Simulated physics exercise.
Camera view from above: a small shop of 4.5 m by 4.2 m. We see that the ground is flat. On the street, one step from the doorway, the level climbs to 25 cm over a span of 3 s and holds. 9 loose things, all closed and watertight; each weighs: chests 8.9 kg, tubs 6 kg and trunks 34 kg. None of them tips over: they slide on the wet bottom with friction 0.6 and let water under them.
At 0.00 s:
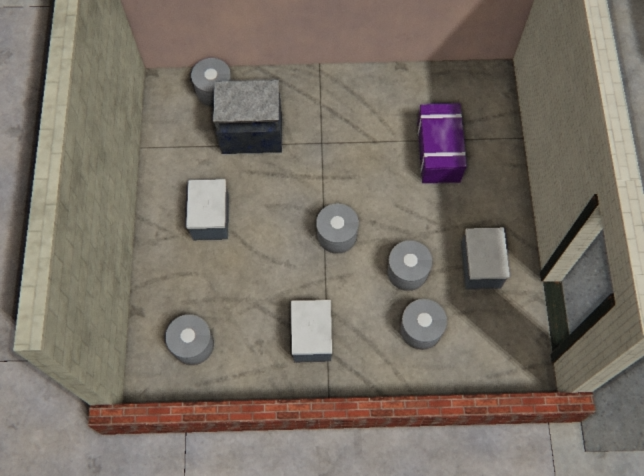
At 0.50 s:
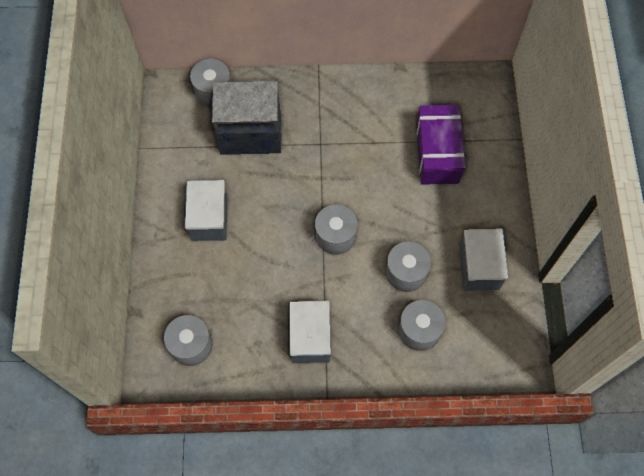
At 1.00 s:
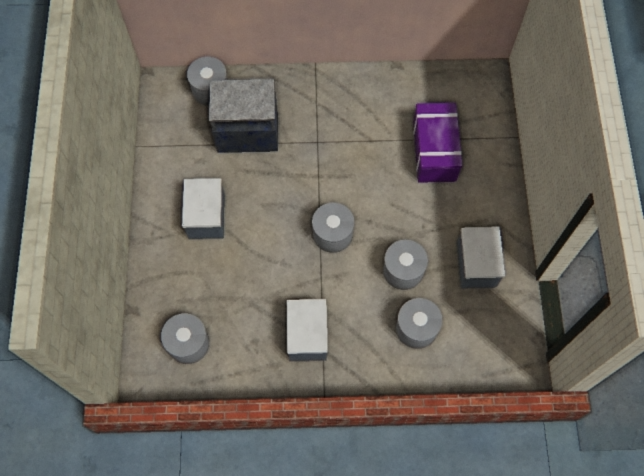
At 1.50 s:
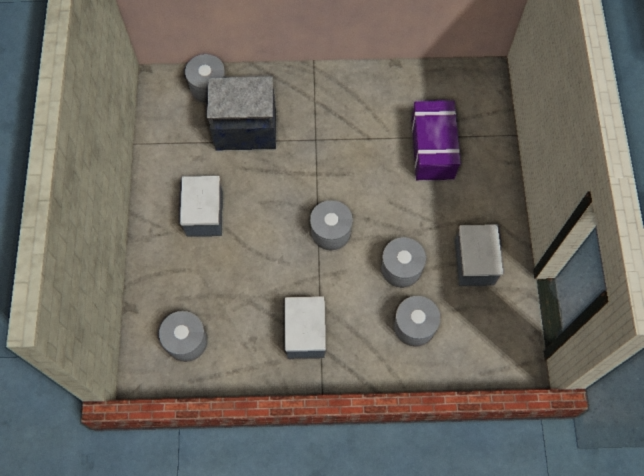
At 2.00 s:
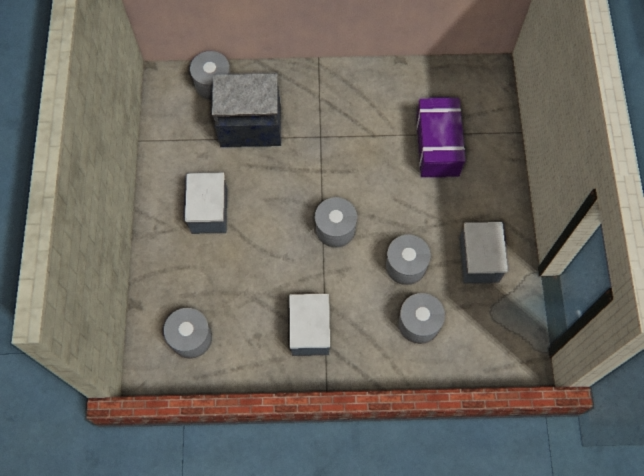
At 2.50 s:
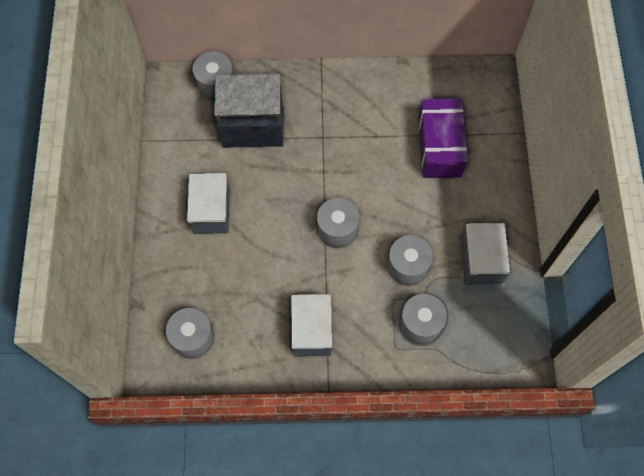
At the start, a roofless room seen from above holds a purple trunk, grey tubs and several box-shaped trunks on a dry floor. The ground outside turns blue, then a thin sheet of water enters through the right-hand doorway and spreads left around the nearest tub, while the objects stay in place.
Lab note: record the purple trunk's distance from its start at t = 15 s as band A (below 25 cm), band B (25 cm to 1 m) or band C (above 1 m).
Recorded as band A, below 25 cm.
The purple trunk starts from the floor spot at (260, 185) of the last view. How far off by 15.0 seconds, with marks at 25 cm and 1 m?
Outcome - it covers a small distance.
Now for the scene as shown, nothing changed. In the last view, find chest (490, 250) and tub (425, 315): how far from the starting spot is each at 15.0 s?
The first is 150 cm from its start, the second 250 cm.
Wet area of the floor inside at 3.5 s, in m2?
Roughly 4.5 m2 of it is wet.
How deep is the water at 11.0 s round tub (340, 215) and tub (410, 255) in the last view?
First roughly 12 cm, second roughly 6 cm.
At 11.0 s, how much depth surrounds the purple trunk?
Roughly 5 cm at that moment.
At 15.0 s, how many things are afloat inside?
The number is 8.
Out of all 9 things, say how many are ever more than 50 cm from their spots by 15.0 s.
Tally: 8.
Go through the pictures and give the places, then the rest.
The first frame shows the purple trunk at (443, 135) rests on the ground; water covers 0.0 m2; 0 of 9 have shifted.
The second frame shows the purple trunk at (442, 136) rests on the ground; water covers 0.0 m2; 0 of 9 have shifted.
The third frame shows the purple trunk at (439, 134), on the bottom; water covers 0.0 m2; 0 of 9 have shifted.
The fourth frame shows the purple trunk at (437, 132), on the bottom; 0.0 m2 under water; 0 of 9 have shifted.
The fifth frame shows the purple trunk at (442, 129) rests on the ground; water covers 0.3 m2; 0 of 9 have shifted.
The sixth frame shows the purple trunk at (444, 130) rests on the ground; 1.1 m2 under water; 0 of 9 have shifted.
After 3.5 s the purple trunk is near (444, 130), 0.0 m from its start, aground; 0 afloat.
After 6.8 s the purple trunk is near (444, 130), 0.0 m from its start, aground; 4 afloat.
After 11.0 s the purple trunk is near (444, 130), 0.0 m from its start, aground; 8 afloat.
After 15.0 s the purple trunk is near (445, 131), 0.0 m from its start, aground; 8 afloat.
